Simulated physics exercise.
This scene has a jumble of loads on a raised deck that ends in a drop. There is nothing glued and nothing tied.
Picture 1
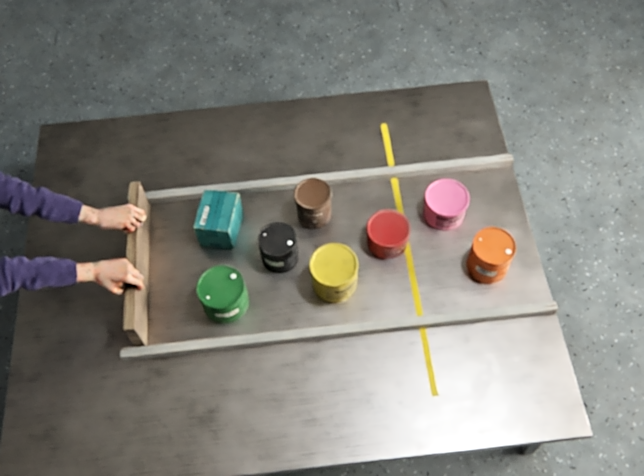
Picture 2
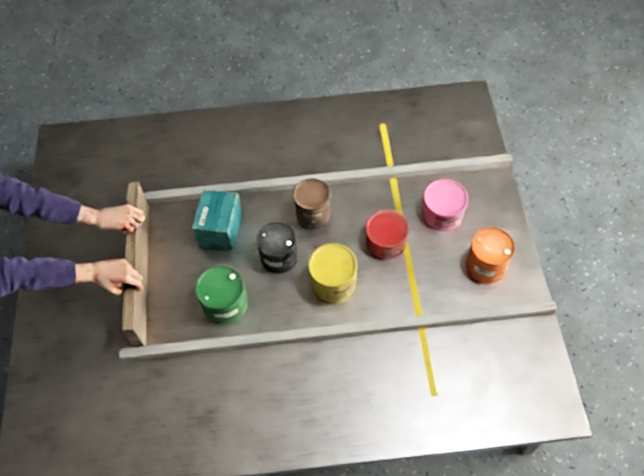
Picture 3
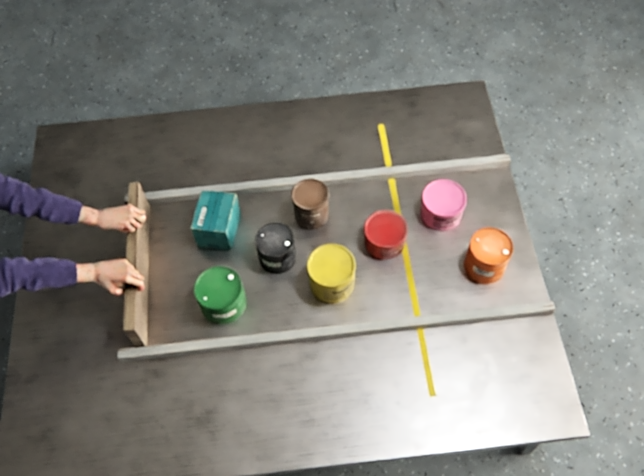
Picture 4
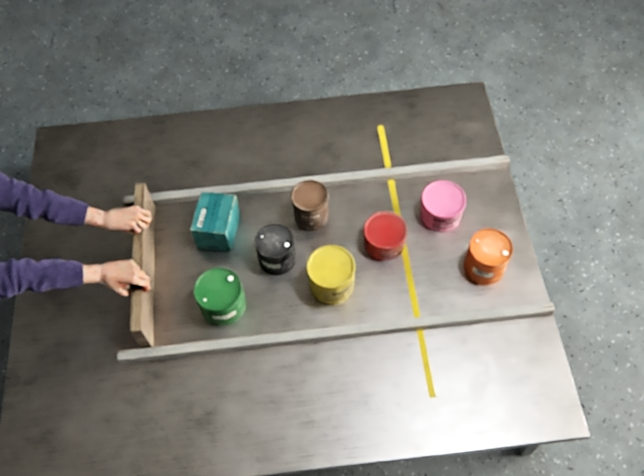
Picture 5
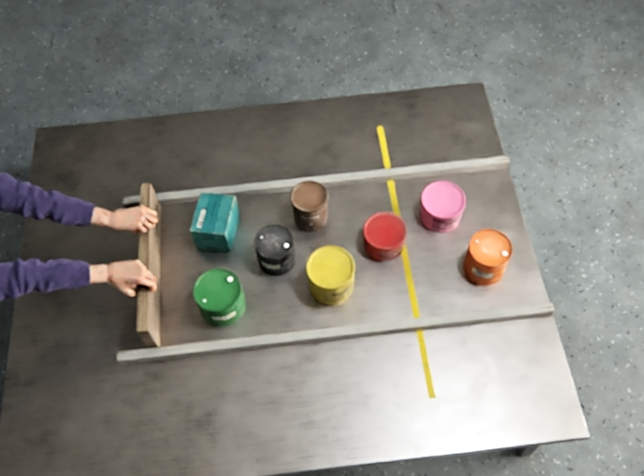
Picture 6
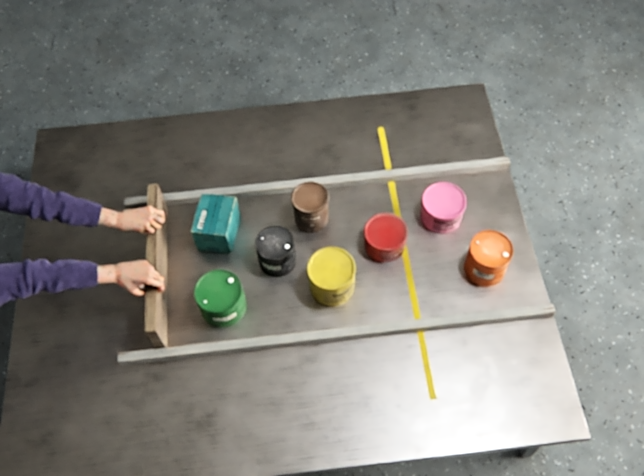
The clip shows two hands in purple sleeves holding a wooden plank at the left of a railed tabletop lane, then sliding it slightly right toward colored canisters and a turquoise parcel, which stay essentially still.
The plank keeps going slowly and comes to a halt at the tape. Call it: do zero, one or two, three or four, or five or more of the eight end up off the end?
Zero end up off it.
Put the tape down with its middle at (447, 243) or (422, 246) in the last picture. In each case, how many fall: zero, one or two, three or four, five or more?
For the first place I'd say either one or two, and for the second none.
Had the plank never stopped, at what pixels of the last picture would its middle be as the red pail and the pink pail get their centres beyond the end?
Near (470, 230) in the first case, near (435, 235) in the other.
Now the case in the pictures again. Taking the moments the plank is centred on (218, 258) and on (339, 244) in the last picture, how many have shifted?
That gives 2 for the first and 6 for the second.
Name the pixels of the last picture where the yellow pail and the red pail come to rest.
The first sits around (475, 255), while the other sits around (457, 222).
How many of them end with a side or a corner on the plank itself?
3.
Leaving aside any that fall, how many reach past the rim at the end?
Overhanging ones - 0.
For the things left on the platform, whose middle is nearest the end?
It's the orange canister that ends nearest.
Soon after, none off yet; orange canister at rest near (488, 259); pink pail at rest near (443, 208); red pail at rest near (385, 238).
Then, none off yet; orange canister at rest near (488, 259); pink pail at rest near (443, 208); red pail moved a little near (391, 233).
At rest, the number that fall off is zero.
